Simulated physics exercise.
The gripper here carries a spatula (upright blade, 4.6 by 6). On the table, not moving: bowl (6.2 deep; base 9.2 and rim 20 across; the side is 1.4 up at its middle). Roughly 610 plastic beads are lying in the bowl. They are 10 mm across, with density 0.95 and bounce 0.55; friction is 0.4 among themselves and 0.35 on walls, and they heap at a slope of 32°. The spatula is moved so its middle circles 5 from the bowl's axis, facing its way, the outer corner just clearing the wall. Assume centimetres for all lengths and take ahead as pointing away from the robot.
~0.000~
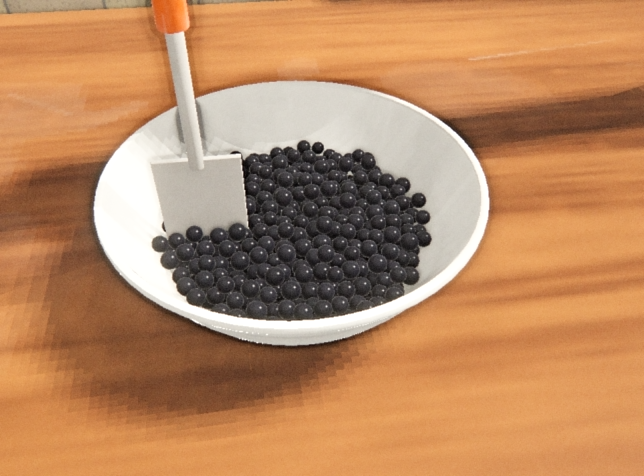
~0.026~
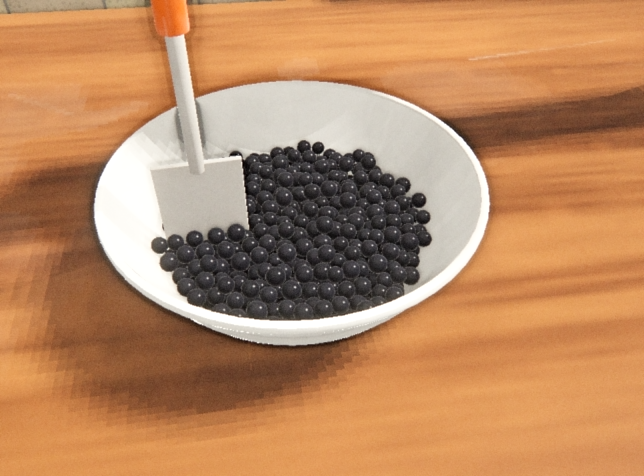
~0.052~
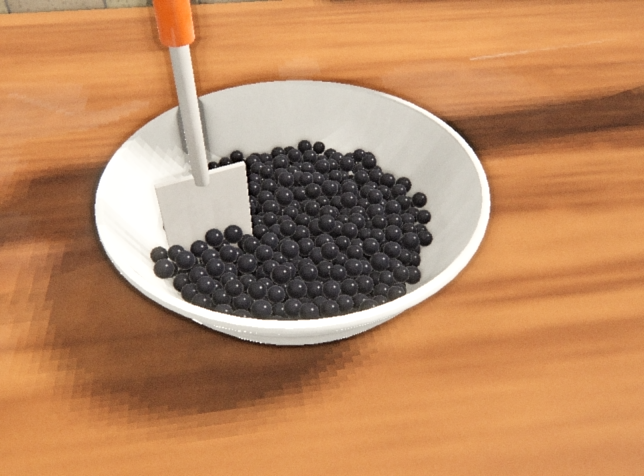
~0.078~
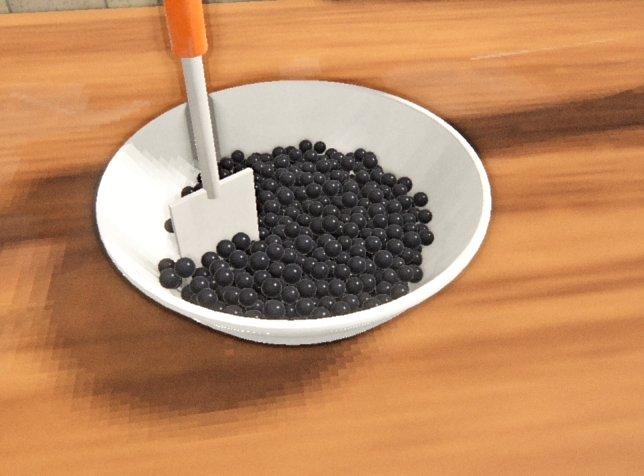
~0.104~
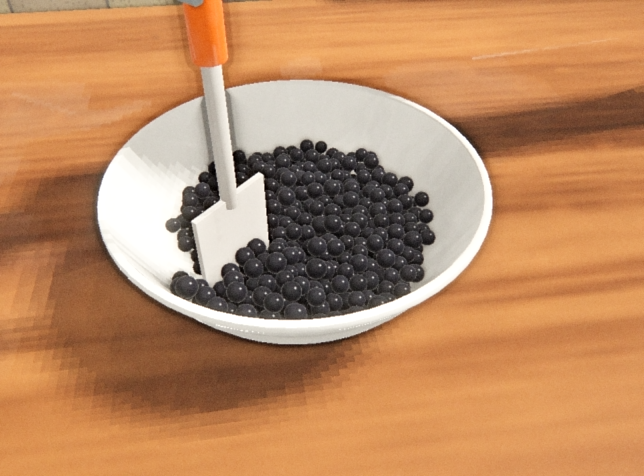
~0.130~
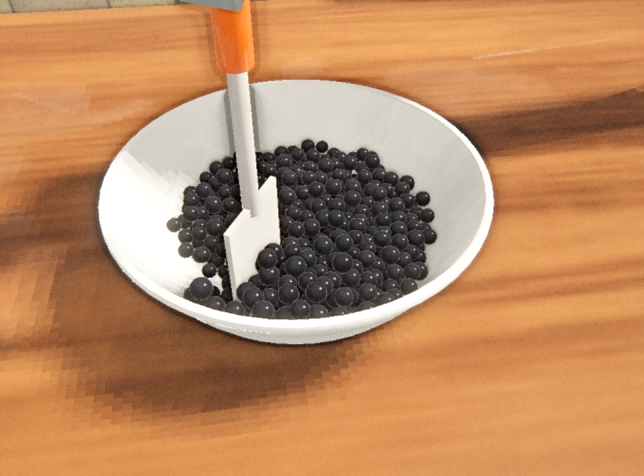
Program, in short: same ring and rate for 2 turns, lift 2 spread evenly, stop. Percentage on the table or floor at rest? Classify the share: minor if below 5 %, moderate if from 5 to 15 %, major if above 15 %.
Moderate, from 5 to 15 %.
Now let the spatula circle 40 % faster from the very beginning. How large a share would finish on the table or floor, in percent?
In that case it comes to around 20 percent.
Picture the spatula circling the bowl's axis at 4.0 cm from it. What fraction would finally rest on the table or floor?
Around 5 in a hundred.
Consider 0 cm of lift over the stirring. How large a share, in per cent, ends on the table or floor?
I'd put it at about 25 per cent.
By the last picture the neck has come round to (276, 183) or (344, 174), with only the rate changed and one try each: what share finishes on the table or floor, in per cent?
Near 20 in a hundred for the first and near 35 in a hundred for the second.
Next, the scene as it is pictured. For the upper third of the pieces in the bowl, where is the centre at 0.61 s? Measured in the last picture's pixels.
(202, 186), roughly.
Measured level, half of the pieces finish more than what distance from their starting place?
Some 6 cm.
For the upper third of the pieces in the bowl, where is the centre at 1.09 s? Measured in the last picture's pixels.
(330, 212).
After 0.61 s, 319° round, highest piece 8 above the table; 571 in the bowl, 28 on the table or floor, 13 in flight or on the tool.
After 1.09 s, 219° round, highest piece 6 above the table; 555 in the bowl, 56 on the table or floor, 1 in flight or on the tool.
After 1.53 s, 0° round, highest piece 5 above the table; 555 in the bowl, 57 on the table or floor.
After 2.23 s, 0° round, highest piece 5 above the table; 555 in the bowl, 57 on the table or floor.
At rest, 555 in the bowl, 57 on the table or floor. That is 9 % on the table or floor.
